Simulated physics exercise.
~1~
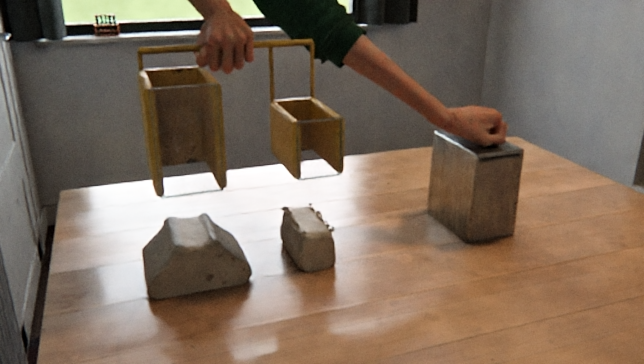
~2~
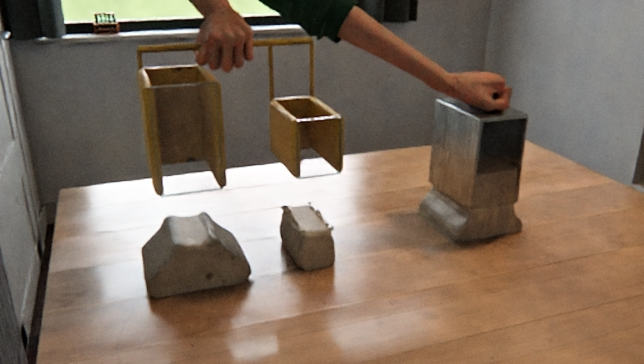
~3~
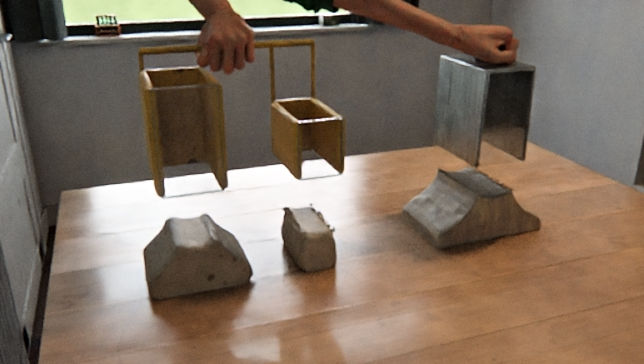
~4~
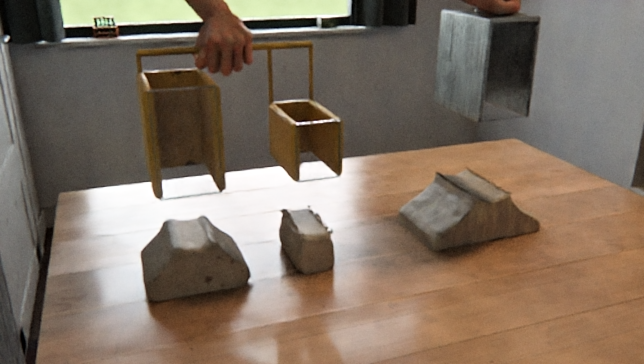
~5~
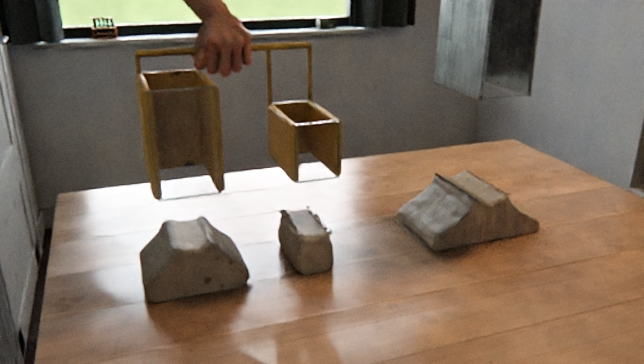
A person's hands work over a shiny brown wooden table in a grey-walled room with a window behind, seen from slightly above in a gently swaying view. The left hand holds a yellowish double frame of two open boxes above two grey blocks of a damp, mortar-like mix, while the other rests on an upturned silvery tin at right. That hand draws the tin straight up, and grey mix emerges beneath it, spreading at the base. The tin lifts clear and rises partly out of view, leaving a low, slumped mound with sloping sides, about half the tin's depth, beside the unchanged blocks.
